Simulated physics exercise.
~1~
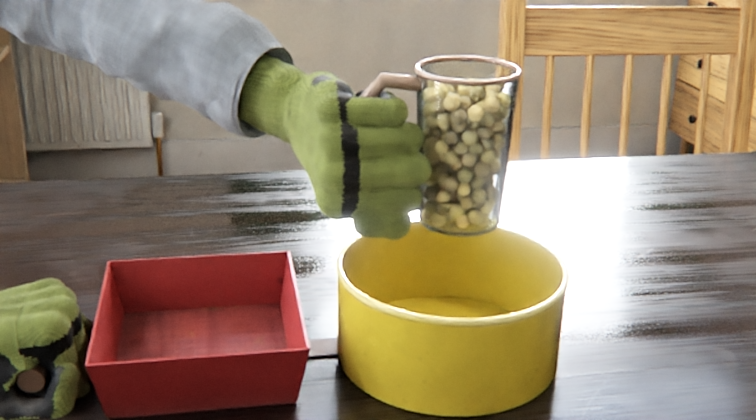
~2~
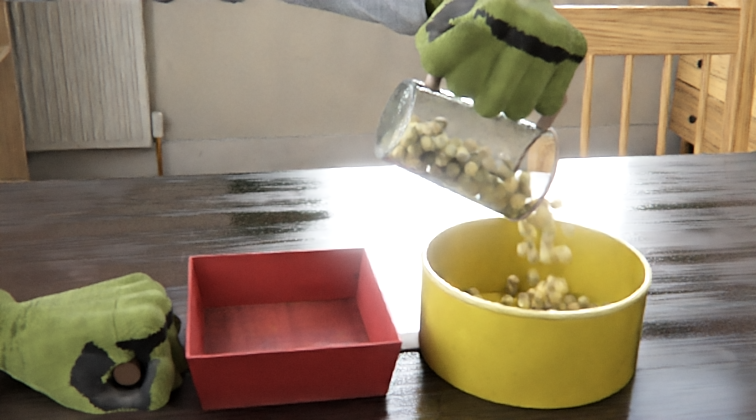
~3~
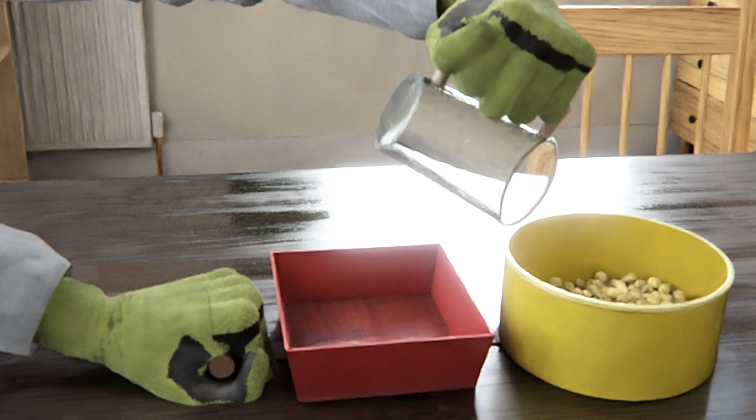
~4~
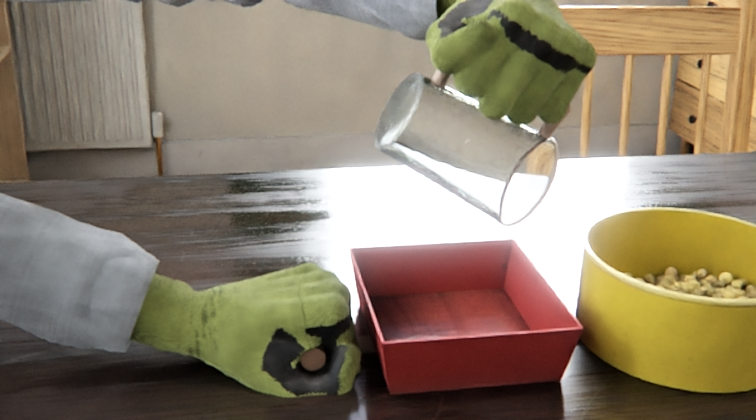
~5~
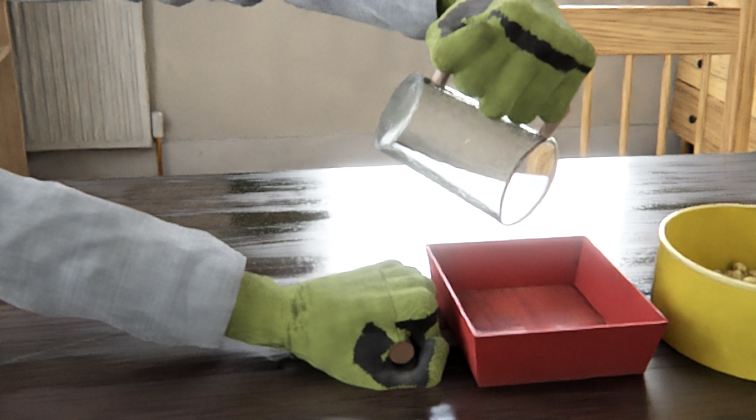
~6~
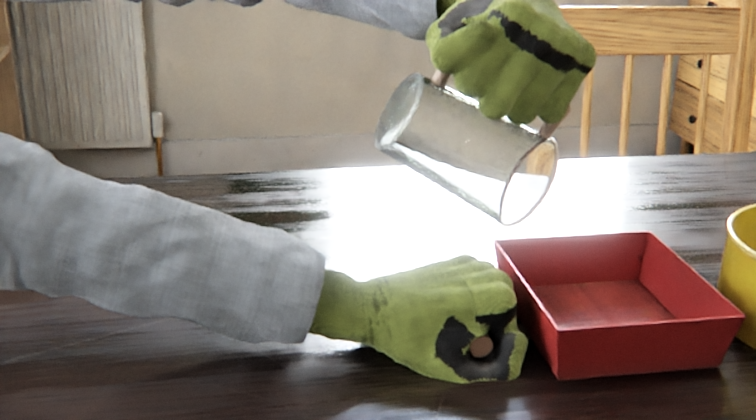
A green-gloved hand holds a clear cup full of soya beans above a yellow pot on a dark wooden table, while a second gloved hand rests beside a red tin at the left. The pot and tin slide steadily right, with the left hand following close behind the tin. Meanwhile the cup tips over to the right, and the beans pour into the yellow pot. Soon the cup is empty and stays tilted in place as both containers keep sliding beneath it. At the end, the red tin is still empty, and the yellow pot is partly out of view at the right edge.
